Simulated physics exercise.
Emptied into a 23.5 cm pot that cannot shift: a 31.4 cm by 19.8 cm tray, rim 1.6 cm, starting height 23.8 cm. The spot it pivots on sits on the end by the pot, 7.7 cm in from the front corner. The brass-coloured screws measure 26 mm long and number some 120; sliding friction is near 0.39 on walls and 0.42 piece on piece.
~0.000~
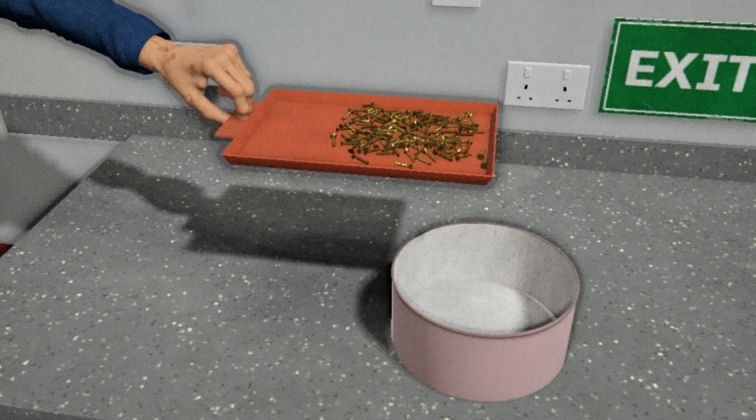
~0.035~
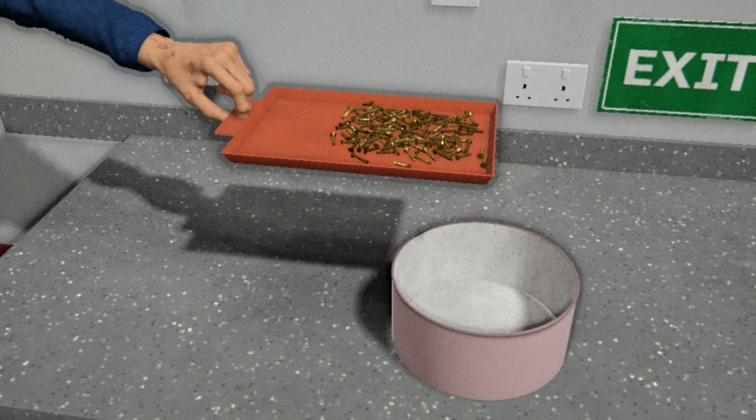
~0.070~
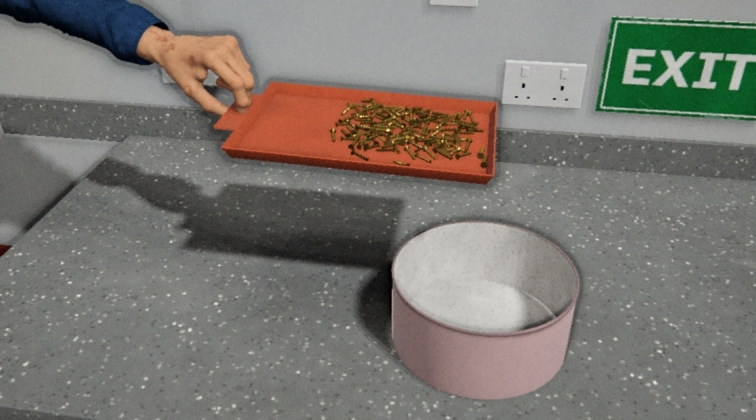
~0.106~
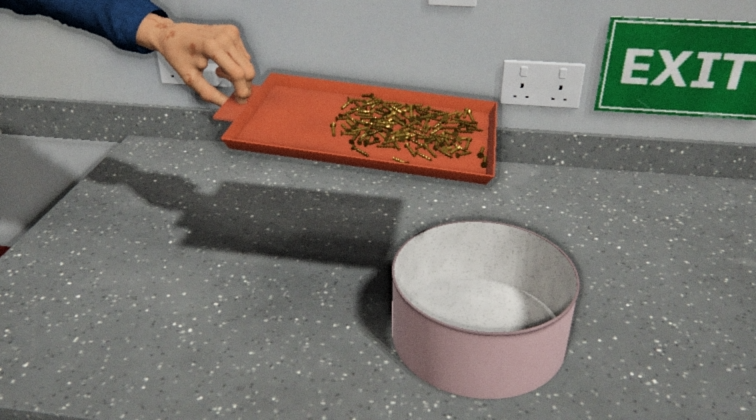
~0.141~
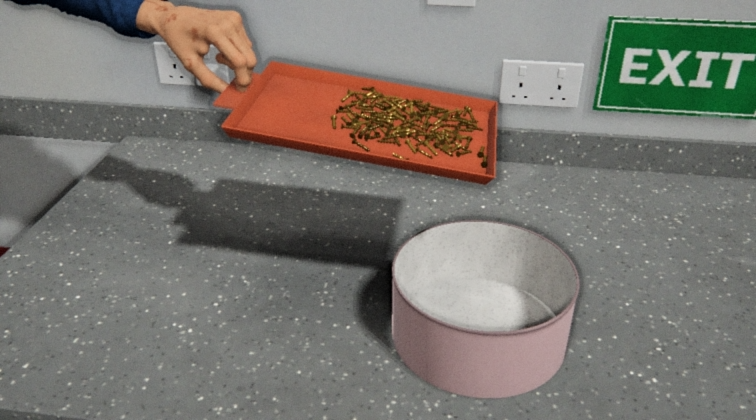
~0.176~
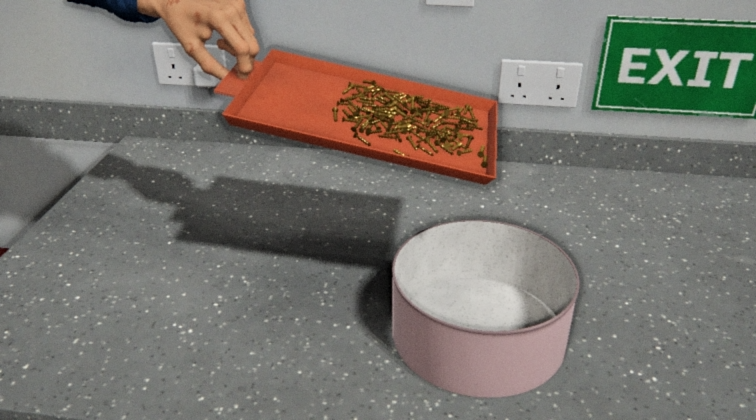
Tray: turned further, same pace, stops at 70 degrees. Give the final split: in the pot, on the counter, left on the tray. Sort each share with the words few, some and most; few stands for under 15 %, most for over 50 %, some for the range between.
The shares come out as follows. Pot: Most. Counter: Some. Tray: Few.
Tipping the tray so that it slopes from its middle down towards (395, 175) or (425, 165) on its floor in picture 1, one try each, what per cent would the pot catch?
I'd put it at roughly 100 per cent for the first tilt and roughly 100 per cent for the second.
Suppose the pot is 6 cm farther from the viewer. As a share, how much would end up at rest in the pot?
In that case some 90 per cent.
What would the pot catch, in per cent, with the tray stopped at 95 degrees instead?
Estimated share: About 70 %.
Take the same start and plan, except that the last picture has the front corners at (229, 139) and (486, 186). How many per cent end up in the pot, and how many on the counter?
Final per cent - pot 100, counter 0.
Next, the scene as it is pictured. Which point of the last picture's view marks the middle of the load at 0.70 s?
By then the middle of the load sits around (495, 138).
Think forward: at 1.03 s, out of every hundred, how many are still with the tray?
15 %, give or take.
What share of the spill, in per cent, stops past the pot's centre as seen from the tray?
Roughly 90 percent of the spill.
After 0.49 s, tilt 40 degrees; the tray holds 100 %, the pot 0 %.
Then, at 0.70 s, tilt 59 degrees; the tray holds 90 %, the pot 0 %.
After 1.03 s, tilt 70 degrees; the tray holds 15 %, the pot 45 %.
In the end, at 2.5 s, pot 65 %, counter 30 %, tray 5 %.
